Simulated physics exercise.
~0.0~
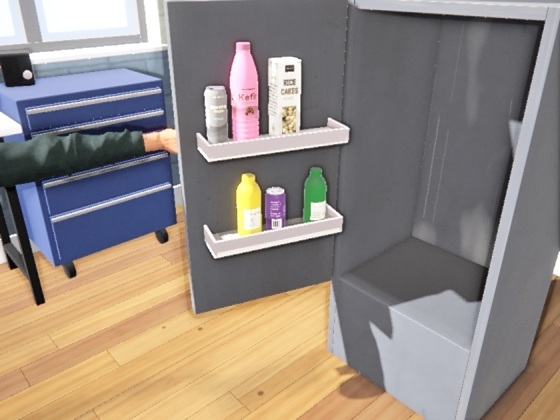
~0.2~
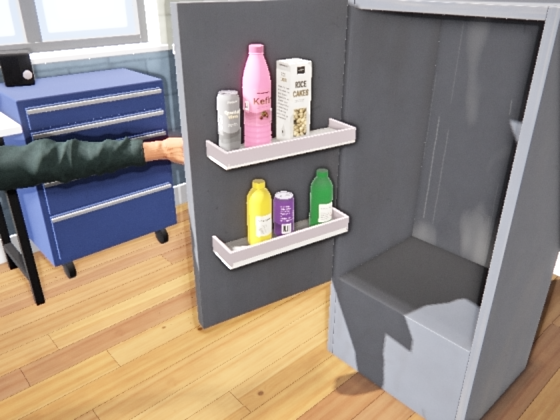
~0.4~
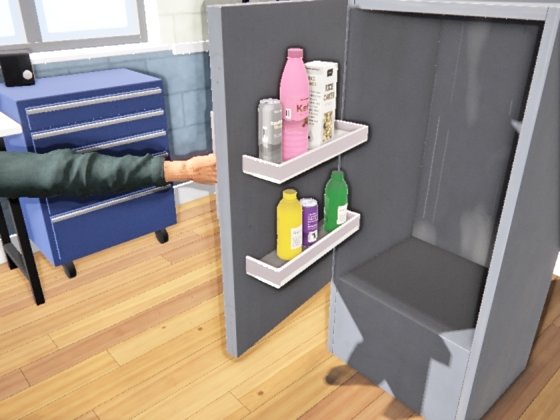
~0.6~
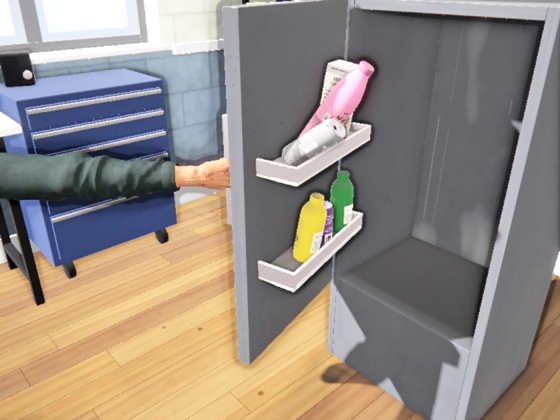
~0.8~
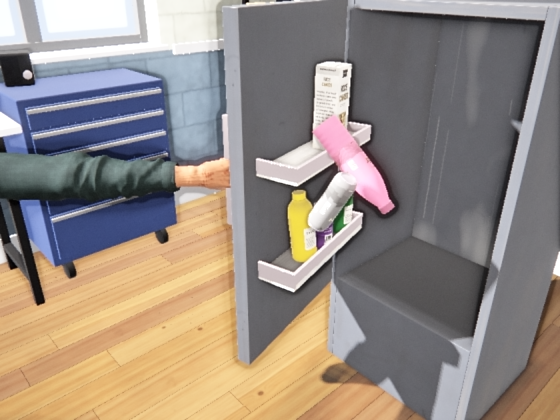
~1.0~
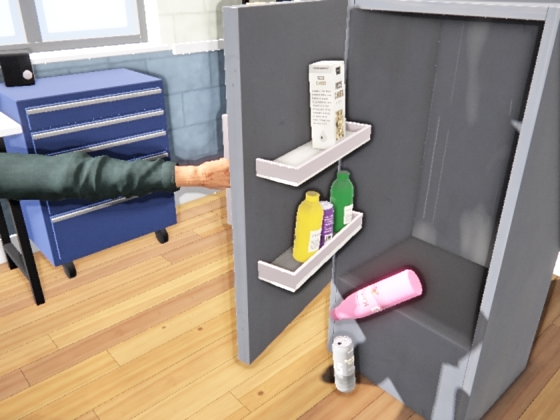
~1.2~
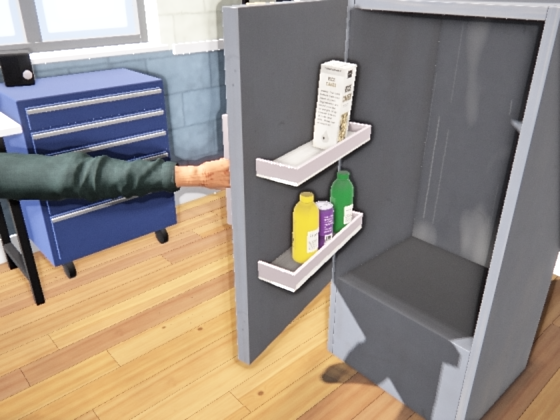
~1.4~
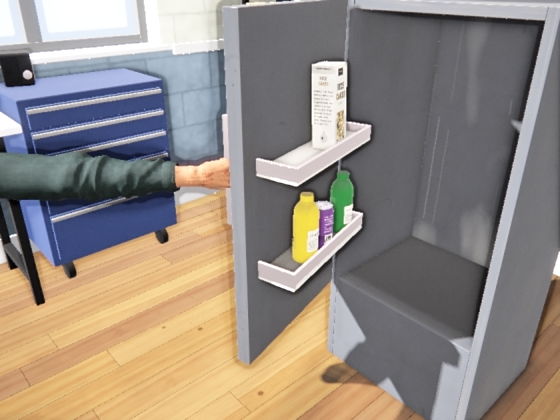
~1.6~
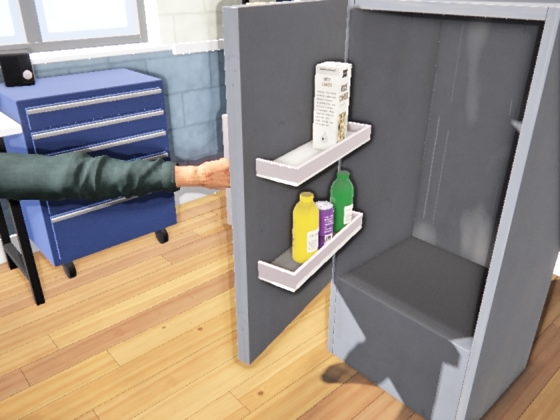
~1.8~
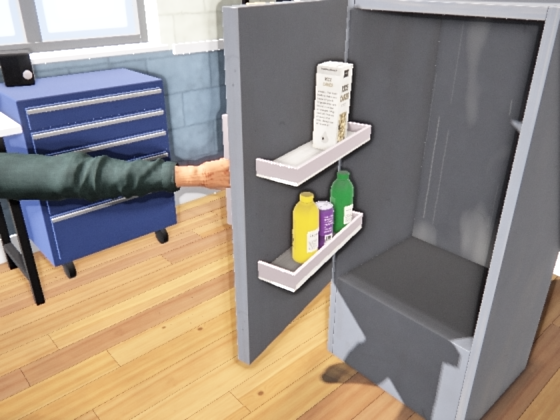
A pink bottle and grey can tumble off a locker door's rack as a hand stops it.
